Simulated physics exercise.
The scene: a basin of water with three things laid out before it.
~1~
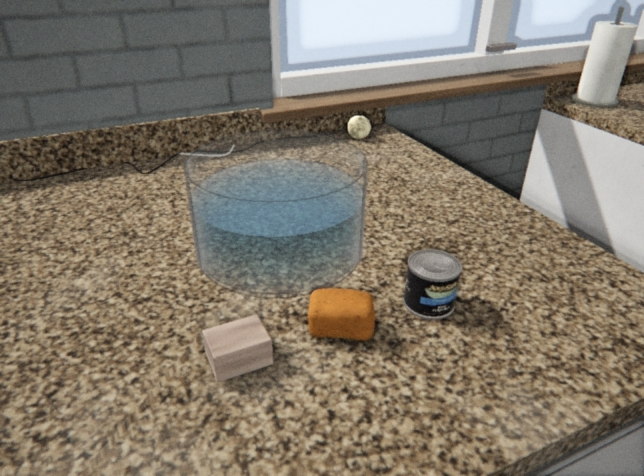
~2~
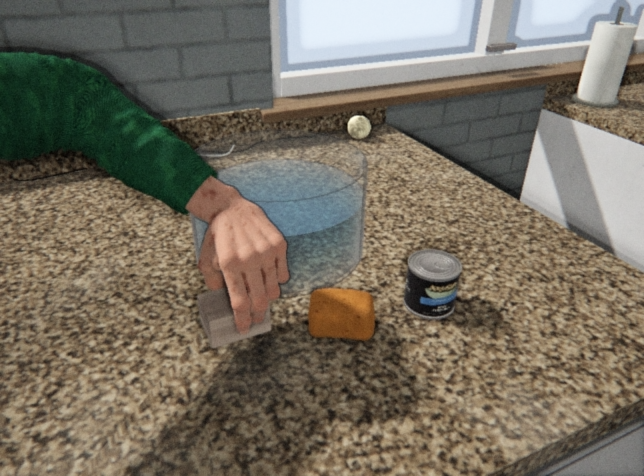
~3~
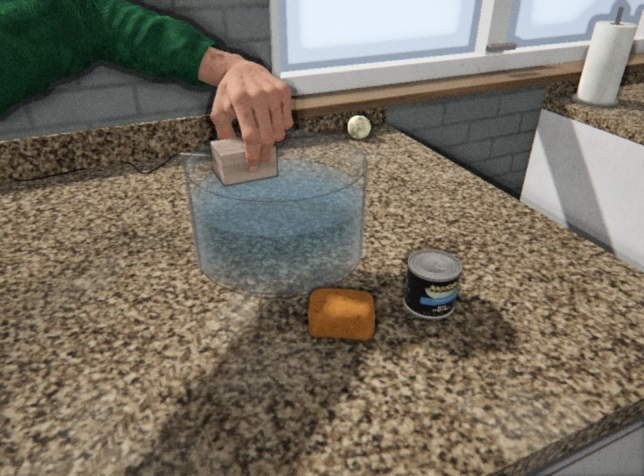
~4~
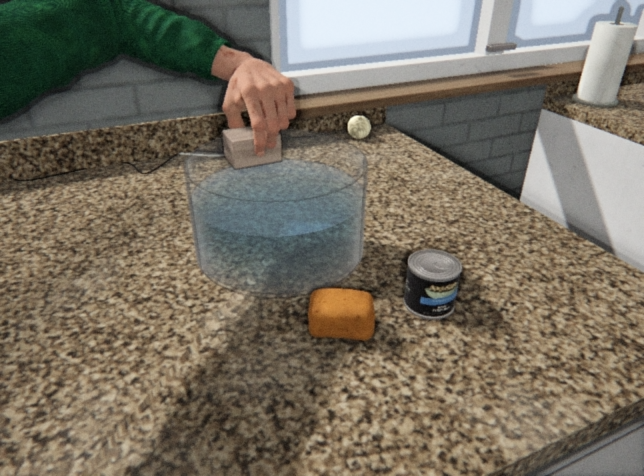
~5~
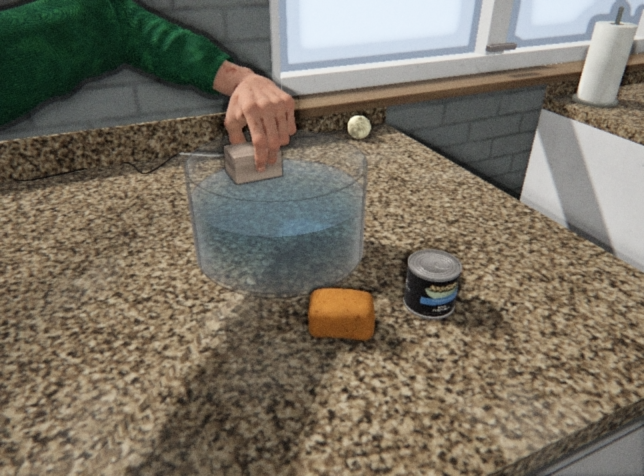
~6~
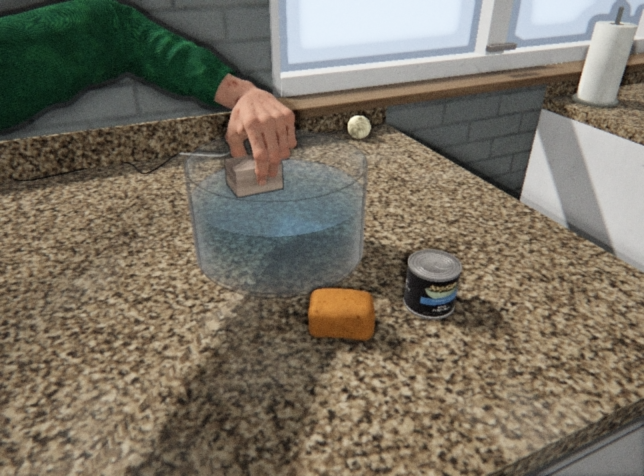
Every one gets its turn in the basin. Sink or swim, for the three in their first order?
Left floats; middle floats; right sinks.
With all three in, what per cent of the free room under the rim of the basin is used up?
About 14 per cent.
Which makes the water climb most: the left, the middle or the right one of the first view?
I say the one on the right.
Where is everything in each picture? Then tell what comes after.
In the first picture, the row from the left; wooden block (238, 347); bread roll (341, 314); tin of food (431, 284).
In the second picture, a hand picks up the wooden block; wooden block (235, 313); tin of food (431, 284).
In the third picture, it is carried over; wooden block (244, 159); bread roll (341, 314).
In the fourth picture, it is above the basin; wooden block (252, 146); tin of food (431, 284).
In the fifth picture, it comes down; wooden block (253, 161); bread roll (341, 314).
In the sixth picture, it is just over the surface; wooden block (254, 174); bread roll (341, 314); tin of food (431, 284).
A moment on, the wooden block stays afloat.
Further on, the bread roll stays afloat.
When it is over, the tin of food drops to the bottom; afloat, wooden block and bread roll.
